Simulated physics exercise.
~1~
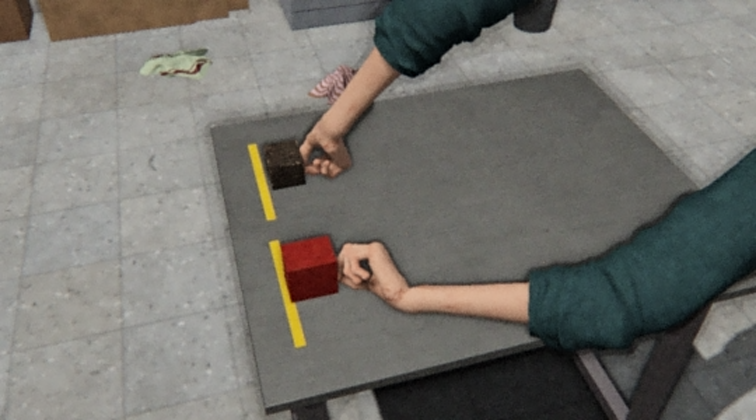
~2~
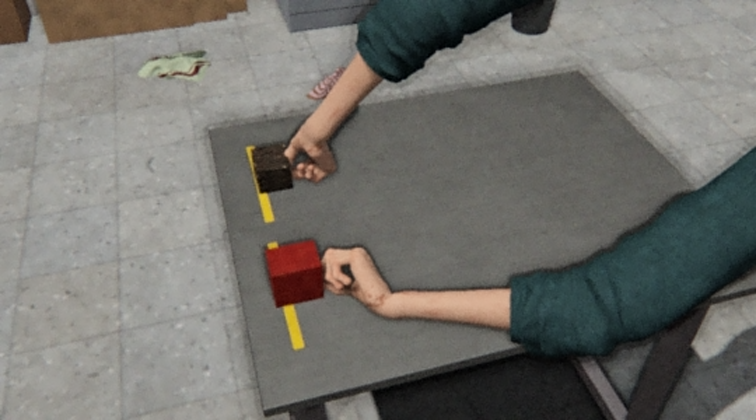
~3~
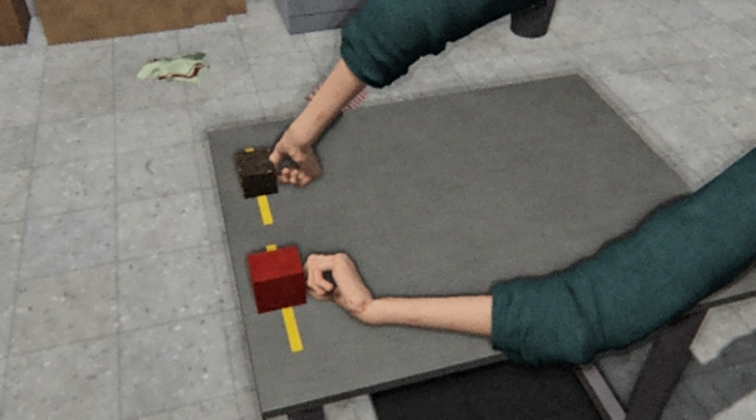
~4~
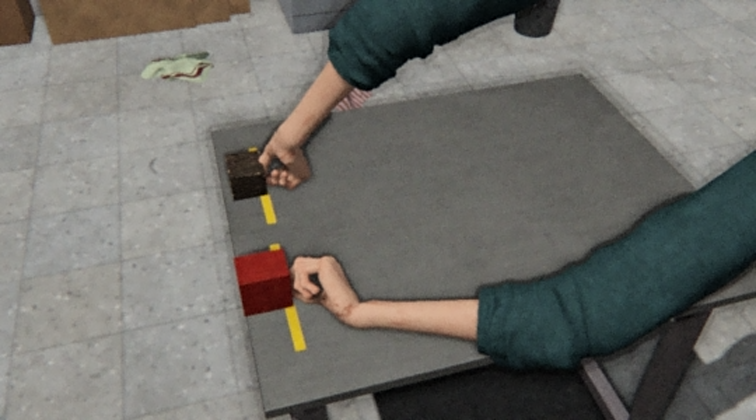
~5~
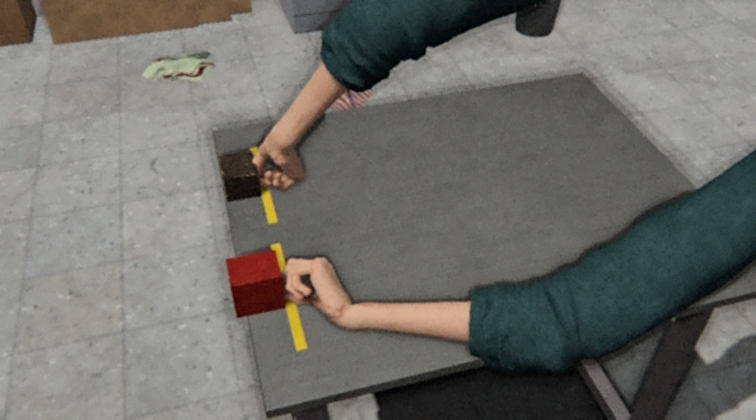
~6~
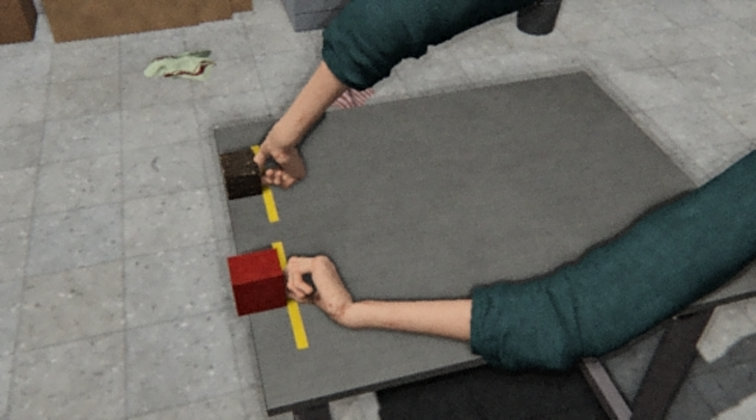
At first, two hands in dark green sleeves reach in from the right over a grey table, the far one at a small black block and the near one at a larger red block. Each block sits beside a strip of yellow tape near the table's left edge. The hands push both blocks slowly leftward together, over the tape. The blocks keep sliding until they have passed to the left side of the strips, close to the edge. Then the hands stop, with fingers still against the blocks, and both blocks stay upright on the table.
